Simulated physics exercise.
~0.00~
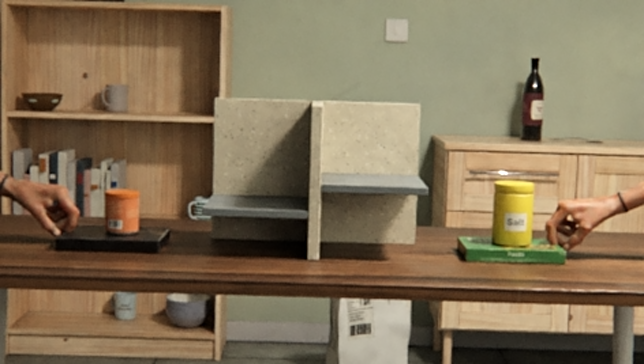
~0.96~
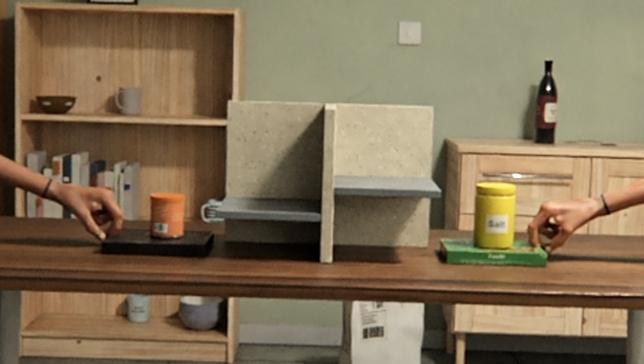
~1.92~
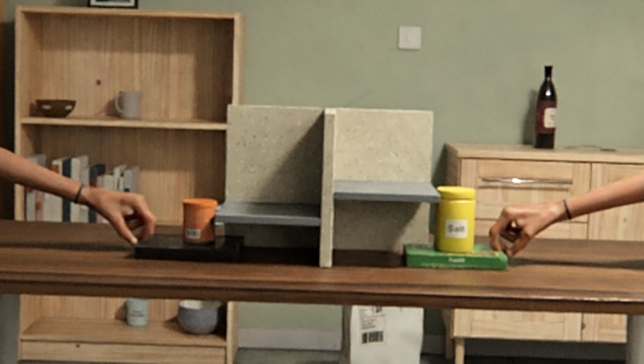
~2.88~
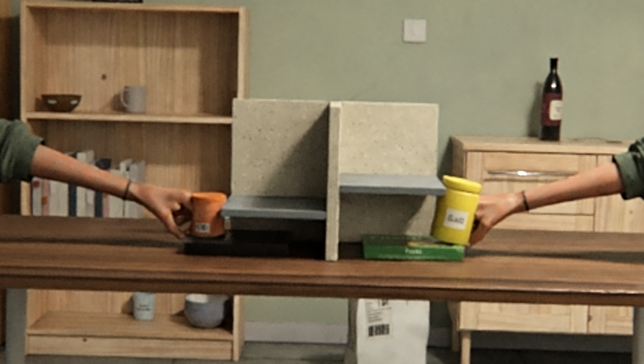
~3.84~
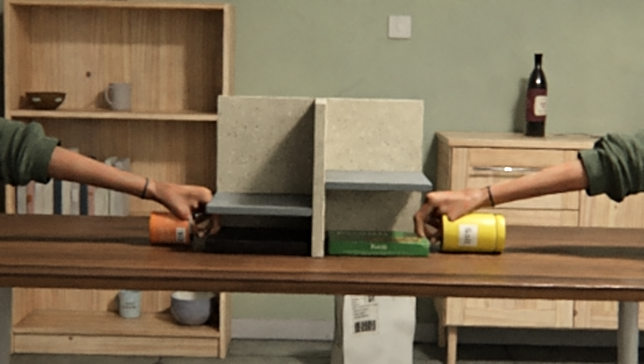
Two hands push a black tray carrying an orange tin and a green packet carrying a yellow jar toward a grey stand with two low shelves on a wooden table. The tray slides right and the packet slides left, both loads upright at first. As the carriers go under, the shelves catch both containers, and the tin and the jar tip back toward the hands. The hands keep pushing the tray and packet farther beneath. At the end, the yellow jar lies on its side at the right, and the orange tin is knocked back at the left.
